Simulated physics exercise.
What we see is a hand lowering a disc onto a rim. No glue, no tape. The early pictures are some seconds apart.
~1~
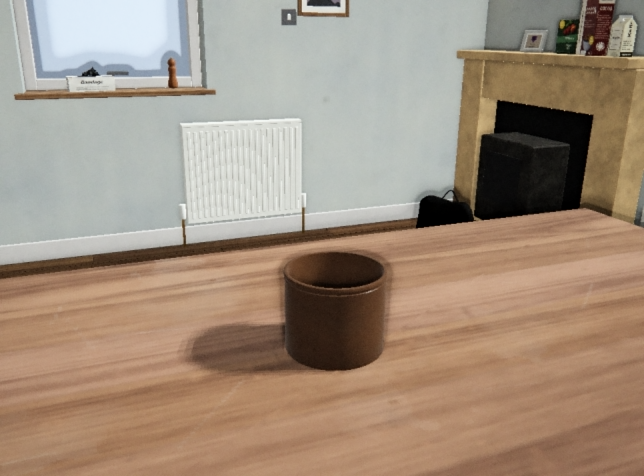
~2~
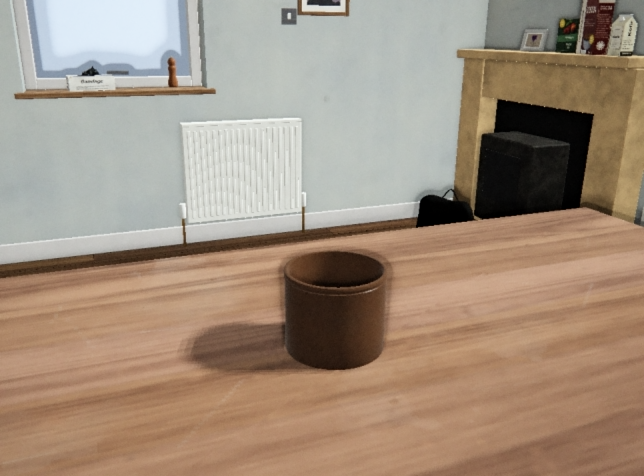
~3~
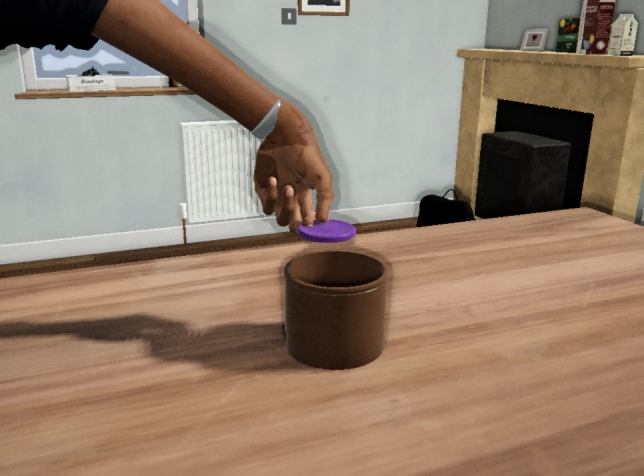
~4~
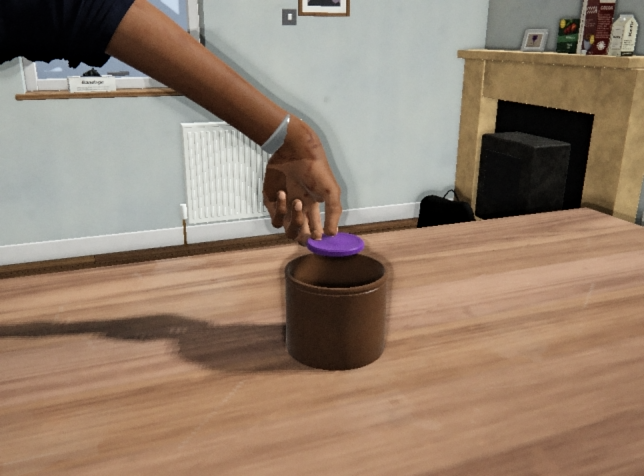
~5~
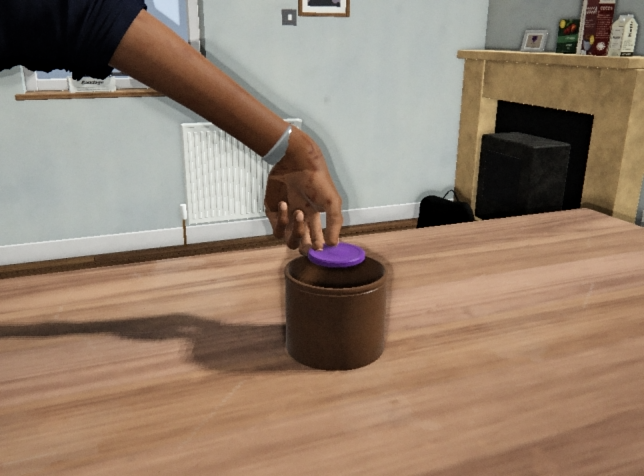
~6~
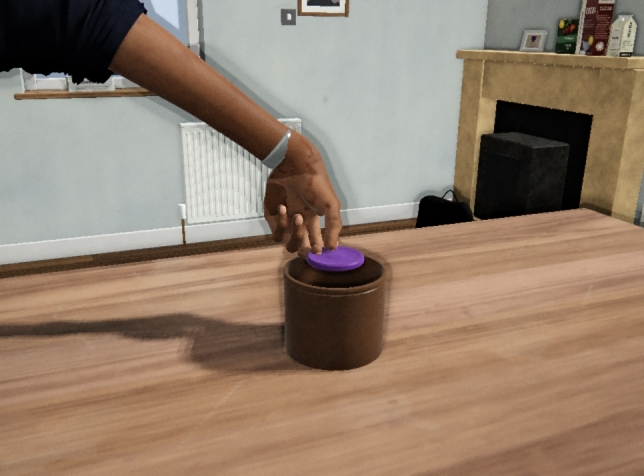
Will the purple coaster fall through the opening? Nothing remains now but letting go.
Yes, it falls through.
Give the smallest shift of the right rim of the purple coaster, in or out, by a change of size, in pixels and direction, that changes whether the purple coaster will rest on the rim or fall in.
Shift needed: Around 16 pixels, direction right.
Then, 0.20 s past the last view, purple coaster come down near (334, 340).
Finally, the purple coaster drops inside, near (334, 339).
